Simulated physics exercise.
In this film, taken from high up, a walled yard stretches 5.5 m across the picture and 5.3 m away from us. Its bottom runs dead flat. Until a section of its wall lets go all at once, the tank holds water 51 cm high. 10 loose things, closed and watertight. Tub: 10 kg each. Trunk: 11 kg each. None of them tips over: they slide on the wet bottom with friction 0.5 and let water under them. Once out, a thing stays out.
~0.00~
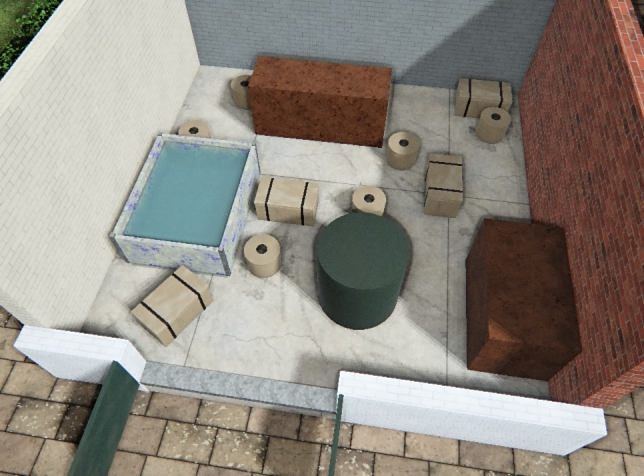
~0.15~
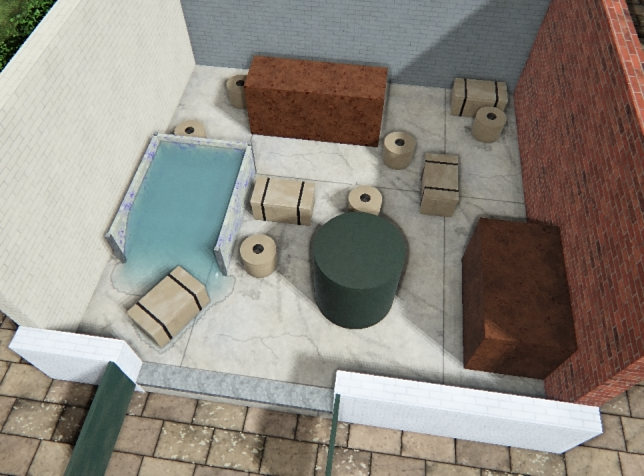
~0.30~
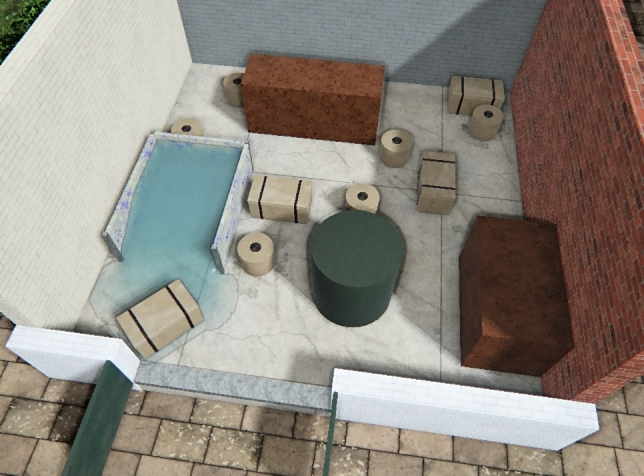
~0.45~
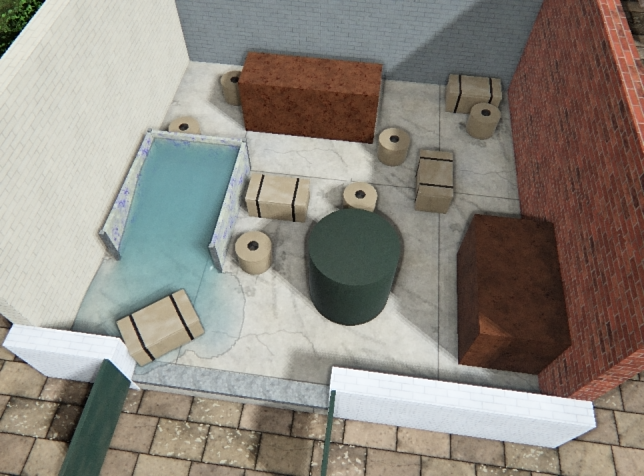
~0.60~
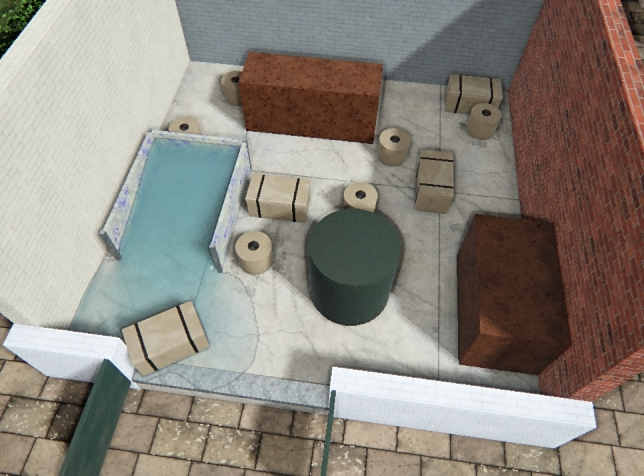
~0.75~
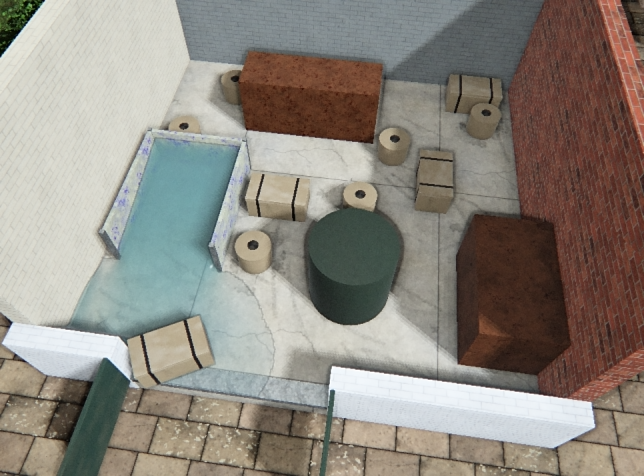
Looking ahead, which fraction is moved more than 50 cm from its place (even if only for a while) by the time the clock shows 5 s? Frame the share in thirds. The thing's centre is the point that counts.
Expect the moved ones to number fewer than a third.
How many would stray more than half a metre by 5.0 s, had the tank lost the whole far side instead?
4.
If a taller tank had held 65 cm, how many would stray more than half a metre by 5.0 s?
The answer would then be 1.
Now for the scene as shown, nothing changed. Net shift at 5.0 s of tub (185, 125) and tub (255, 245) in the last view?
Distances: 0 cm; 0 cm.
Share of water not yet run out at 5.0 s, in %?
Somewhere near 48 percent, give or take.
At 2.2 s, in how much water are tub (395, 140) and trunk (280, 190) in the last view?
About 0 and 0 cm.
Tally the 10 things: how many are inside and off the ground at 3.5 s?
The count is 0.
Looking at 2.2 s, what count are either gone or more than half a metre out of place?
My count gives 1.
After 1.1 s 1 of 10 are over 50 cm from their spots; 0 afloat.
After 2.2 s 1 of 10 are over 50 cm from their spots; 0 afloat.
After 3.5 s 1 of 10 are over 50 cm from their spots; 0 afloat.
After 5.0 s 1 of 10 are over 50 cm from their spots, and 1 have been at some point; 0 afloat.
